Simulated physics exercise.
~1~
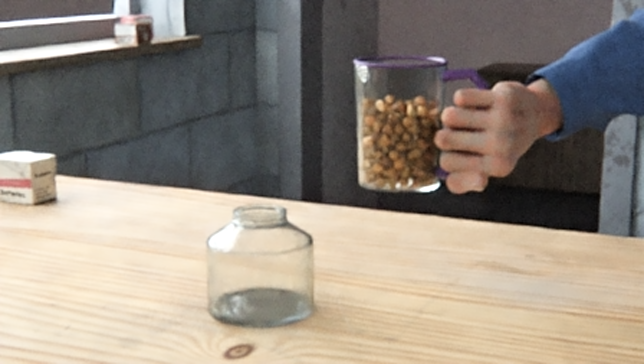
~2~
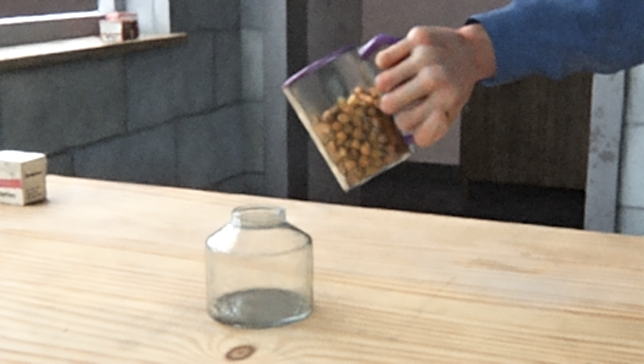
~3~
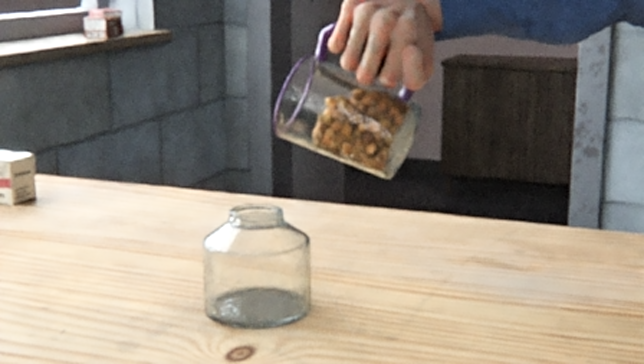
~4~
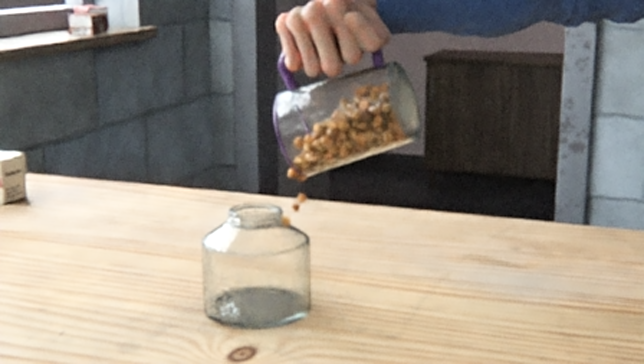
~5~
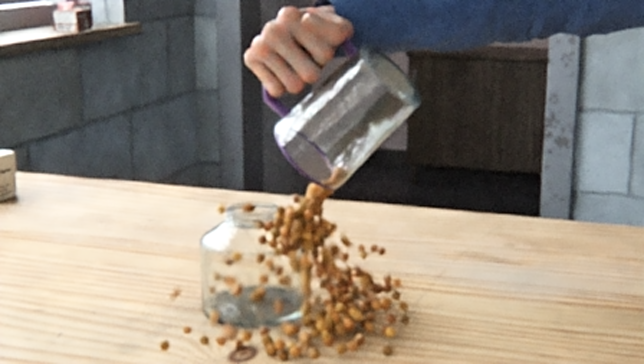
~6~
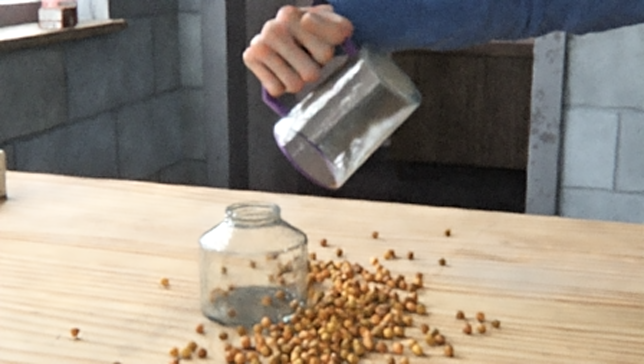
To begin with, a hand in a blue sleeve holds a clear measuring cup with a purple rim and handle, filled with roasted chickpeas, above a wooden table where an empty glass jar stands. The hand moves left and tips the cup toward the jar until it lies on its side. The first few chickpeas drop from the lip near the jar's opening. As the cup tilts further, the rest rush out, mostly missing the jar and scattering over the table. Finally, the empty cup hangs tilted downward, with a few chickpeas in the jar and most piled beside it.
